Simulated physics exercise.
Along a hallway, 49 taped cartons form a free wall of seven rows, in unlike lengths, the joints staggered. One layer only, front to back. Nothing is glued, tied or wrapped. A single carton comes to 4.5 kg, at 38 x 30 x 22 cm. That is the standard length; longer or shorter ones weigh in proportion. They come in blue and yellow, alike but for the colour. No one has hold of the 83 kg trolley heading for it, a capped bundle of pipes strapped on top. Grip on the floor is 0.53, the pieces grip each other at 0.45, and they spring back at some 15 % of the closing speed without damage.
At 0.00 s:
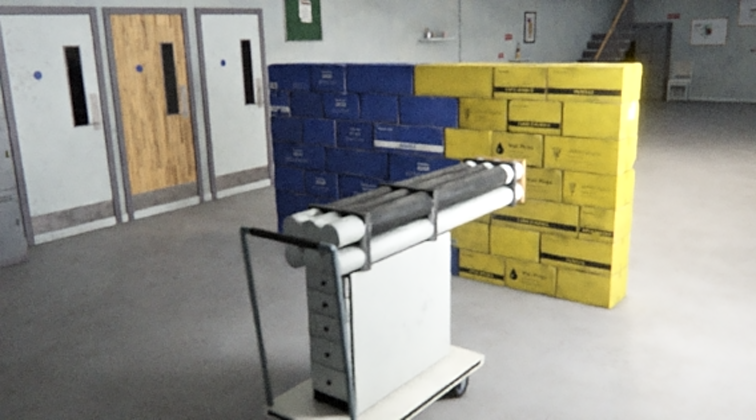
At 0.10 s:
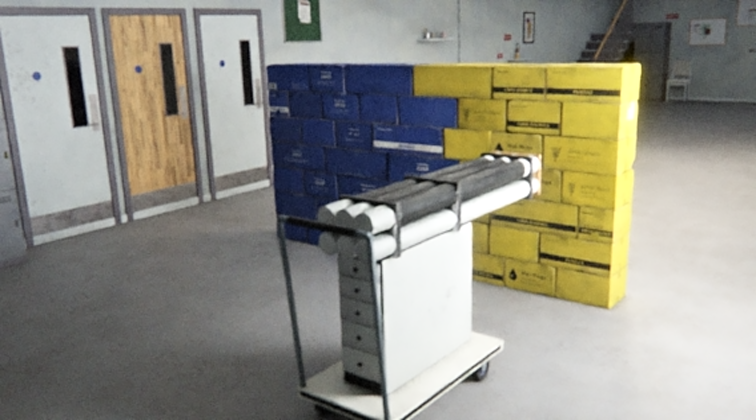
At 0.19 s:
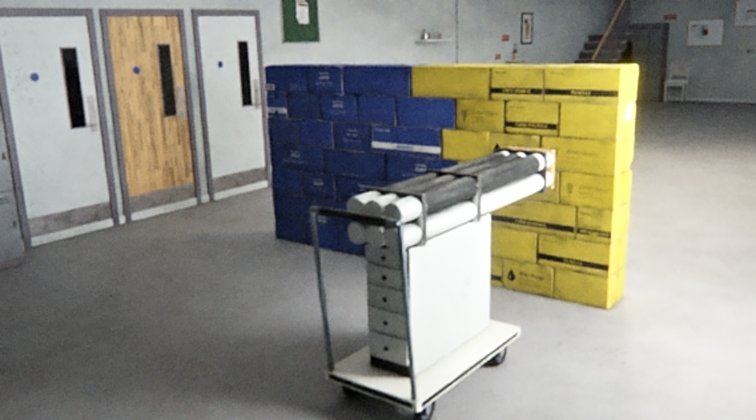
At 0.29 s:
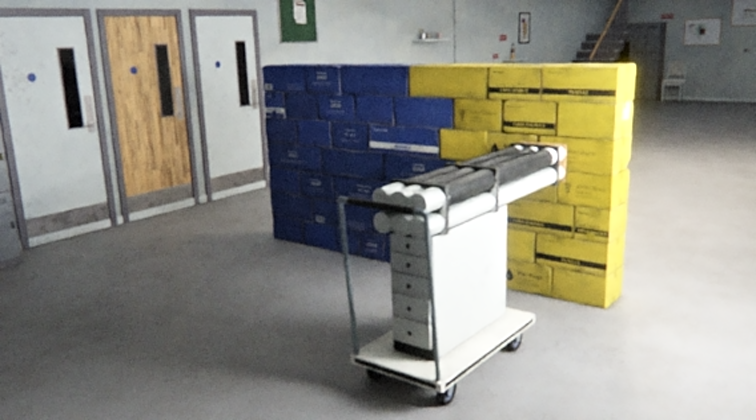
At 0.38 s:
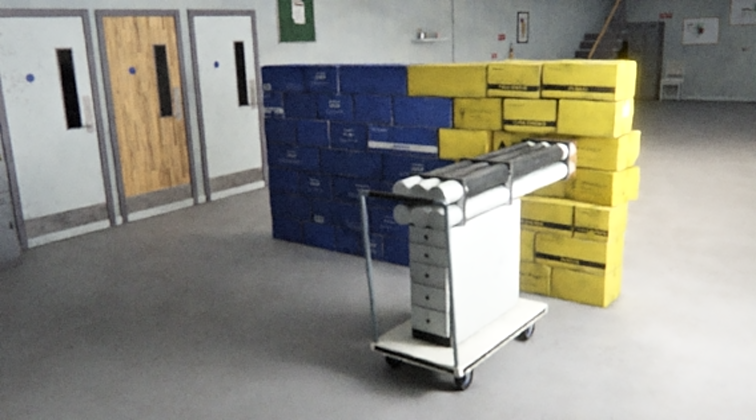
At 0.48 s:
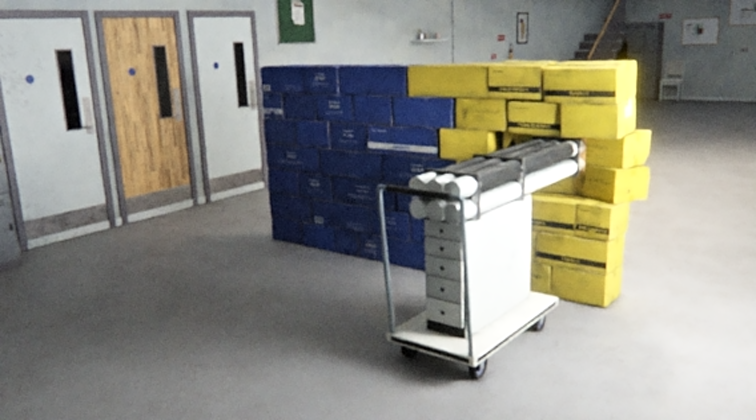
A wall of blue and yellow boxes stood in a hallway as an unattended trolley carrying long tubes rolled up to its yellow side, then pushed into it, shoving a few yellow boxes out of line.
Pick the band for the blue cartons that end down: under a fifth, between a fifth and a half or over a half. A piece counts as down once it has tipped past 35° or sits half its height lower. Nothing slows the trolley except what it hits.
Ending down: Fewer than one in five.
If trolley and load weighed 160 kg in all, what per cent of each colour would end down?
Then blue 0, yellow 30 per cent.
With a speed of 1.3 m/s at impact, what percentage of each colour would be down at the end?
Then blue 10, yellow 90 per cent.
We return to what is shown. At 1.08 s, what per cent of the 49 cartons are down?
At that moment 10 per cent.
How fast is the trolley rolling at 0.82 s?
Near 0.9 m/s.
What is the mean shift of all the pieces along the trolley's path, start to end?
About 15 cm.
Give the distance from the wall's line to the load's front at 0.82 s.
Some 70 cm beyond.
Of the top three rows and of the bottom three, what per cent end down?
From the top 20, from the bottom 0 per cent.
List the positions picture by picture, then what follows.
In the first picture (we follow the side turned to the camera), load (520, 175) 70 cm short of the wall; top blue carton (327, 78); top yellow carton (452, 81); no piece has moved.
The second picture shows load (536, 168) 48 cm short of the wall; top blue carton (326, 79).
The third picture shows load (550, 163) 27 cm short of the wall; top blue carton (324, 80).
The fourth picture shows load (562, 157) 6 cm short of the wall; top blue carton (322, 79).
The fifth picture shows load (573, 152) 11 cm into the wall's line; top blue carton (320, 79); 8 stirred so far.
The sixth picture shows load (582, 150) 26 cm into the wall's line; top blue carton (320, 80); top yellow carton (447, 81) displaced 19 mm; steepest lean 6°, the carton at (534, 119); 13 stirred so far.
Around 0.60 s, load 42 cm past the wall's line, still rolling; none of the 28 blue cartons down (0 of 49 in all colours); top blue carton unmoved; top yellow carton displaced 42 mm.
Around 0.82 s, load 69 cm past the wall's line, still rolling; none of the 28 blue cartons down (3 of 49 in all colours); top blue carton unmoved; top yellow carton displaced 7 cm.
Around 1.08 s, load 81 cm past the wall's line, still rolling; none of the 28 blue cartons down (6 of 49 in all colours); top blue carton unmoved; top yellow carton displaced 10 cm.
Around 1.60 s, load 81 cm past the wall's line, stopped; none of the 28 blue cartons down (6 of 49 in all colours); top blue carton unmoved; top yellow carton displaced 10 cm.
Finally (2.5 s), load 81 cm past the wall's line, stopped; none of the 28 blue cartons down (6 of 49 in all colours); top blue carton unmoved; top yellow carton displaced 10 cm. That is 0 per cent. Seen by the last camera, middles, top blue carton near (333, 79), top yellow carton near (465, 80).
